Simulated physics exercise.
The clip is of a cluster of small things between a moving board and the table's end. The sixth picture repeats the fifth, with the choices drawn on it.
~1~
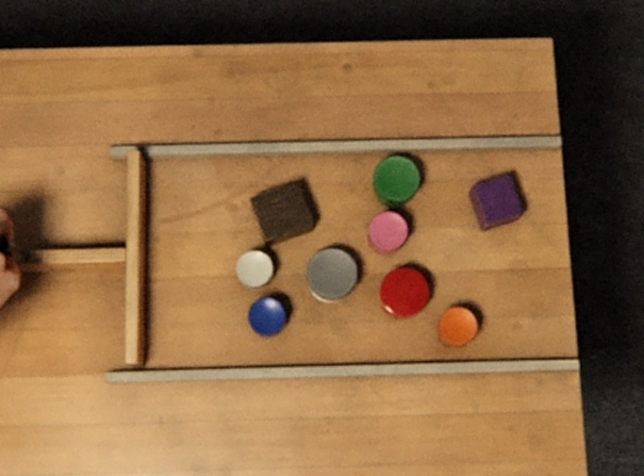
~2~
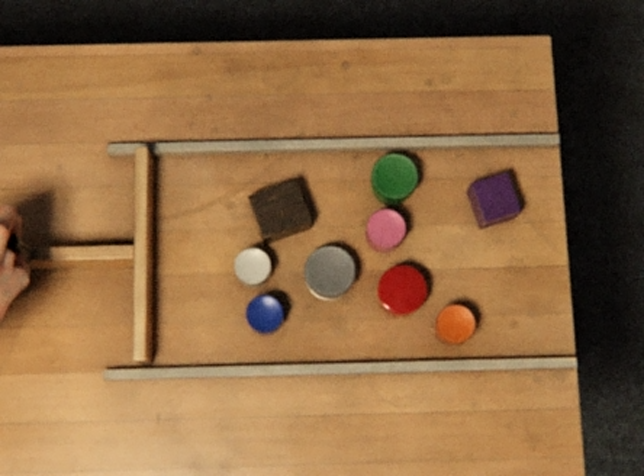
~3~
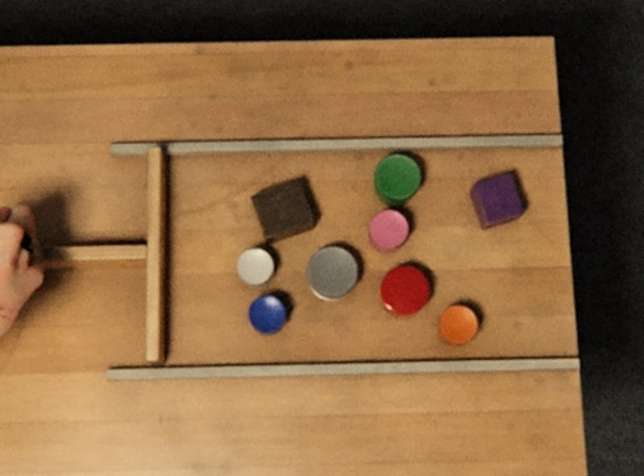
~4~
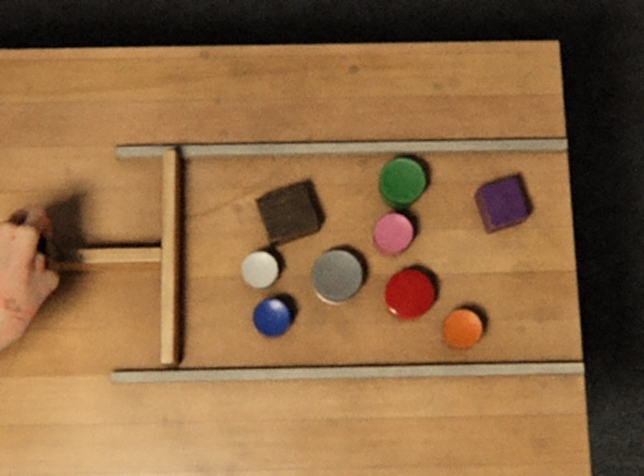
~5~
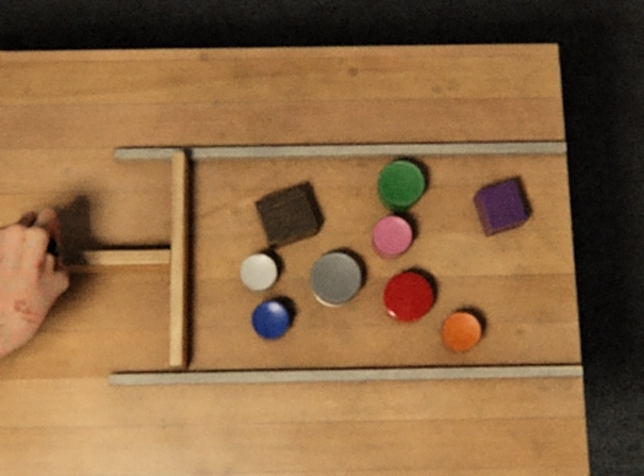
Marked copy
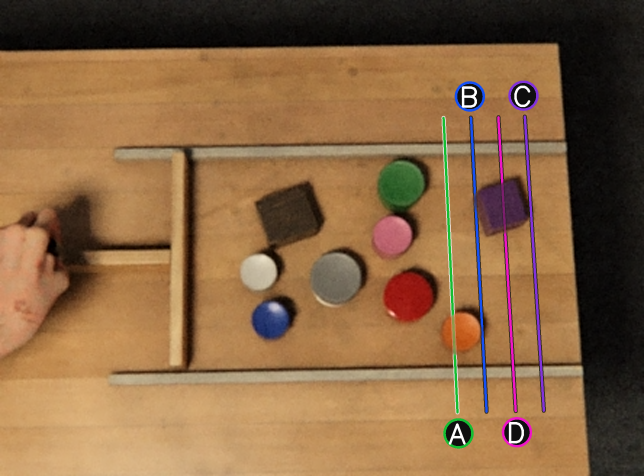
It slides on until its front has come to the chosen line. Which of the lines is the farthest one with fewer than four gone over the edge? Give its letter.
The farthest such stop is D.
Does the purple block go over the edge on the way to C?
By then, yes.
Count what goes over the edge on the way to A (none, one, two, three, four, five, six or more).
By then, none.
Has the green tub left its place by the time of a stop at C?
By then, yes.
On the marked copy, A at (450, 261); B at (479, 260); C at (534, 259); D at (507, 260).
Taking D. A third of the way, board (297, 254); blue jar (323, 321); black block (329, 220).
Two thirds of the way, board (418, 252); purple block (524, 205); orange tub (511, 348).
When it is over, board (509, 251); pink tub over the edge; purple block over the edge; three fallen.
As for the rest, A is within the limit but short; B is within the limit but short; C drops five.
